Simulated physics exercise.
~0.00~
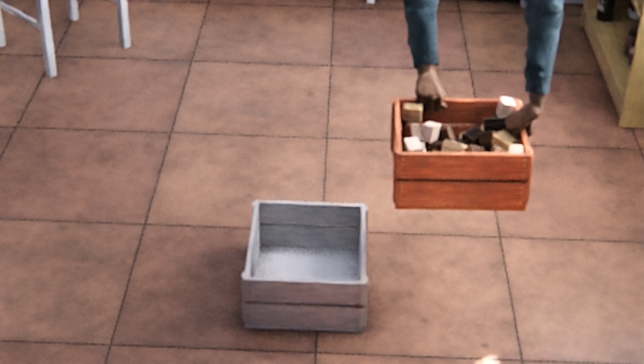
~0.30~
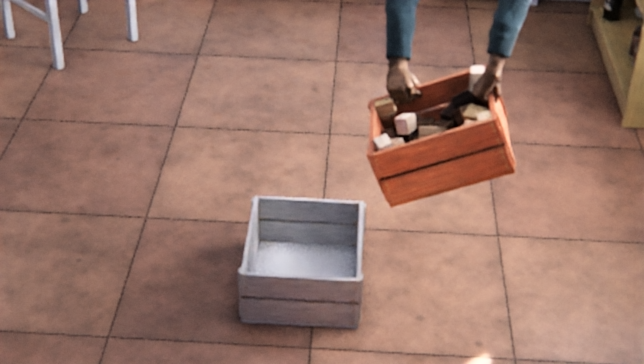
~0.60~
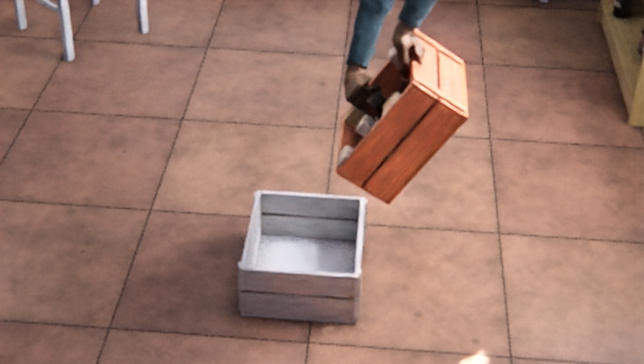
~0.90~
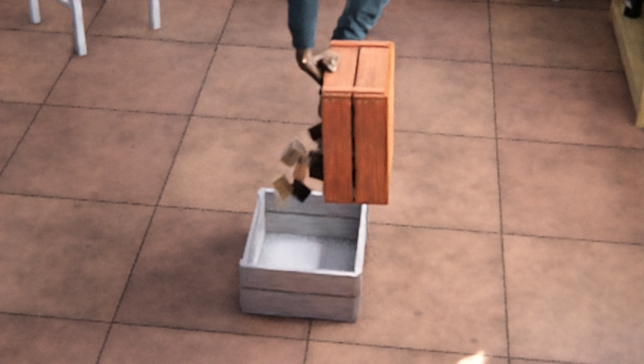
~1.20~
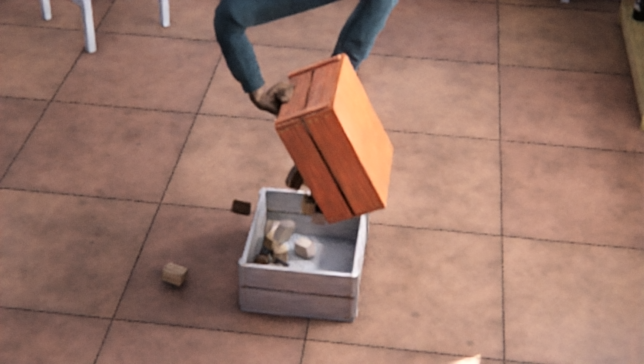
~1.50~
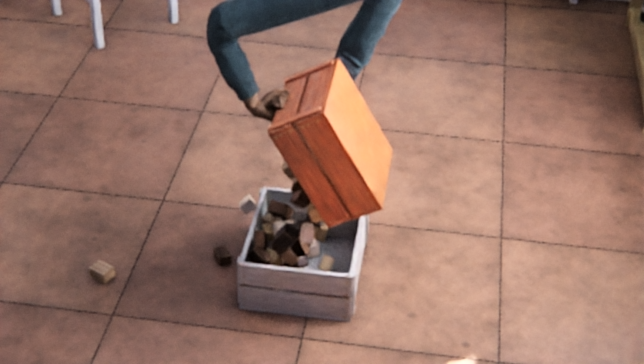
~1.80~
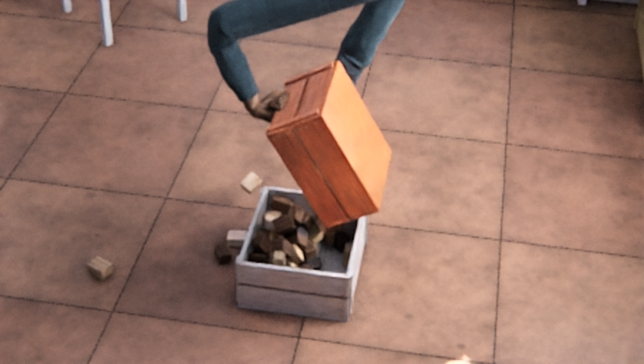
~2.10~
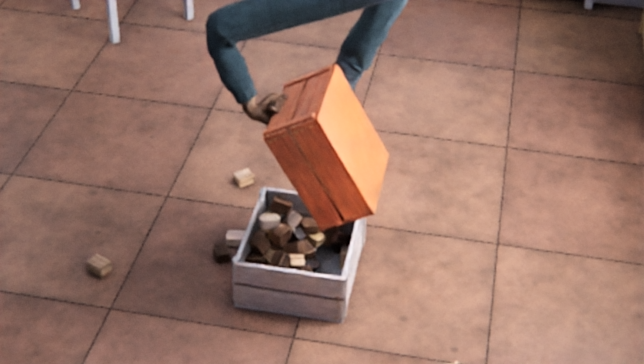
At first, two hands hold an orange box full of small wooden blocks above a tiled floor, to the right of an empty white box. The hands swing the orange box leftward and tip it toward the white one. As it turns on its side, blocks begin to tumble out, and one lands on the floor to the left. The box tilts further until it is partly upside down, and the rest pour into the white box. Finally, the orange box is held still over a heap of blocks, with a few scattered on the tiles to the left.
